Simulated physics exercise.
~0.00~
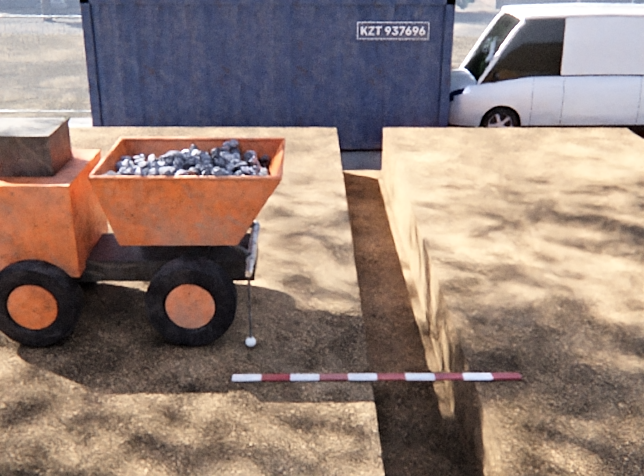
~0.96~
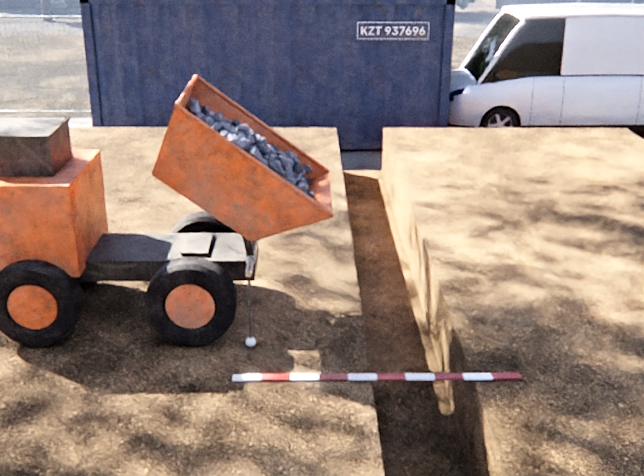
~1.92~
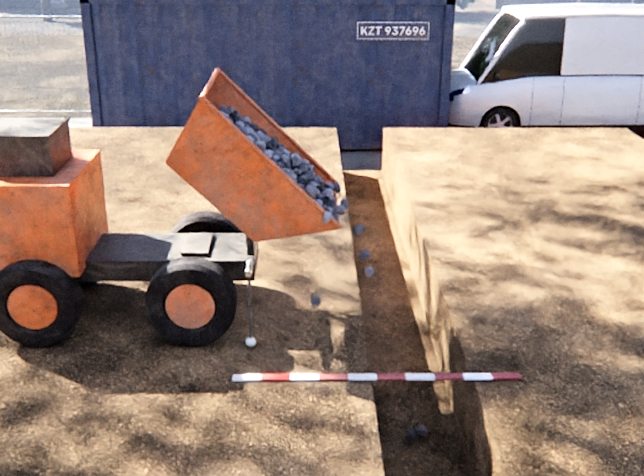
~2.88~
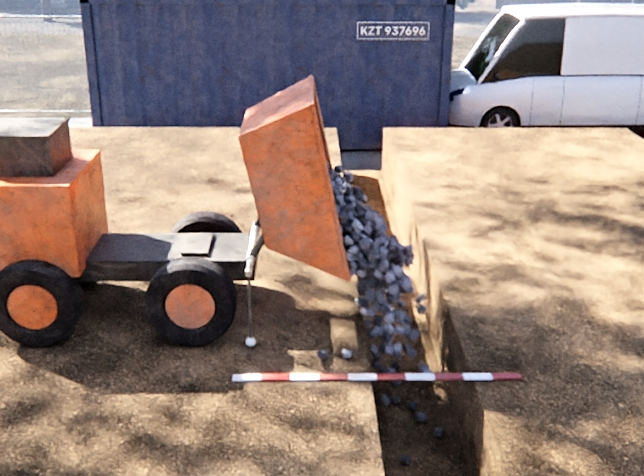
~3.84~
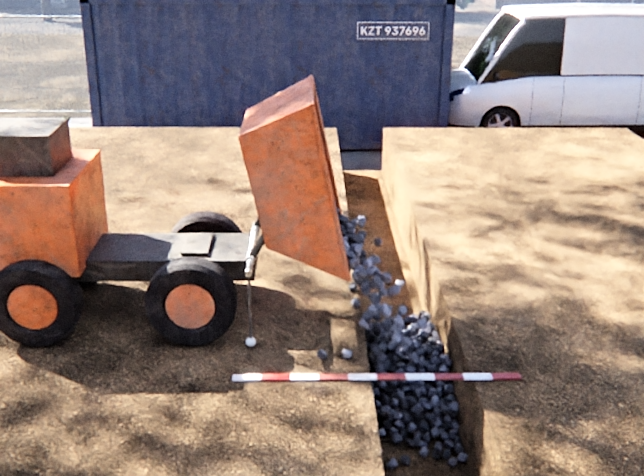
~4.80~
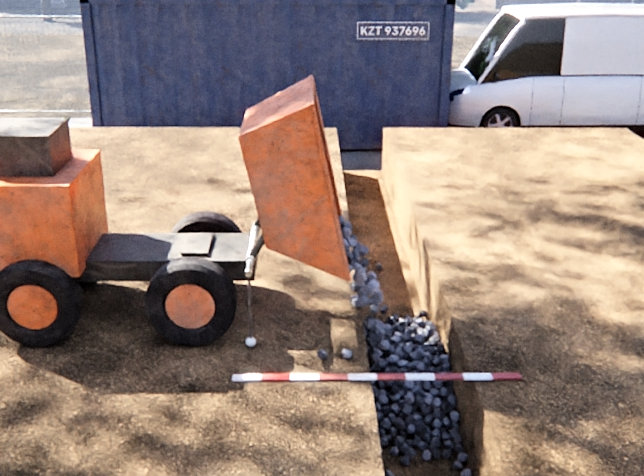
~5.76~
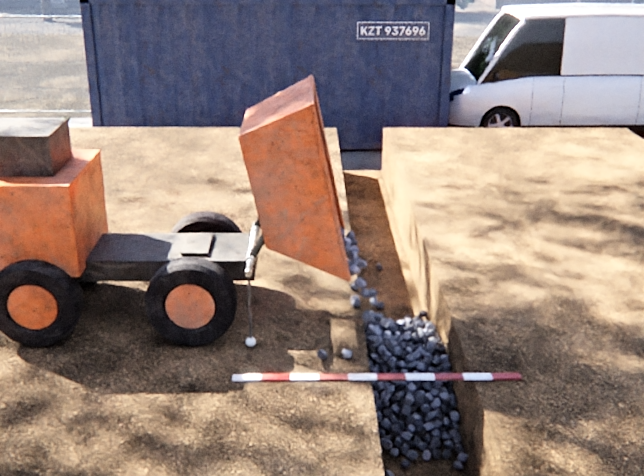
At first, an orange dumper stands at the left with its open body level and full of grey stones, facing away from a narrow trench, with a blue container and a white van behind. The body tips up toward the right, and the stones stay heaped inside. As it tilts slightly further, a few stones slip over the lower edge and fall. Then the body swings up steeply, and a thick stream of stones pours into the trench. The flow thins to a trickle, leaving most stones piled beneath the striped staff, while a few lie on the ground short of the edge.
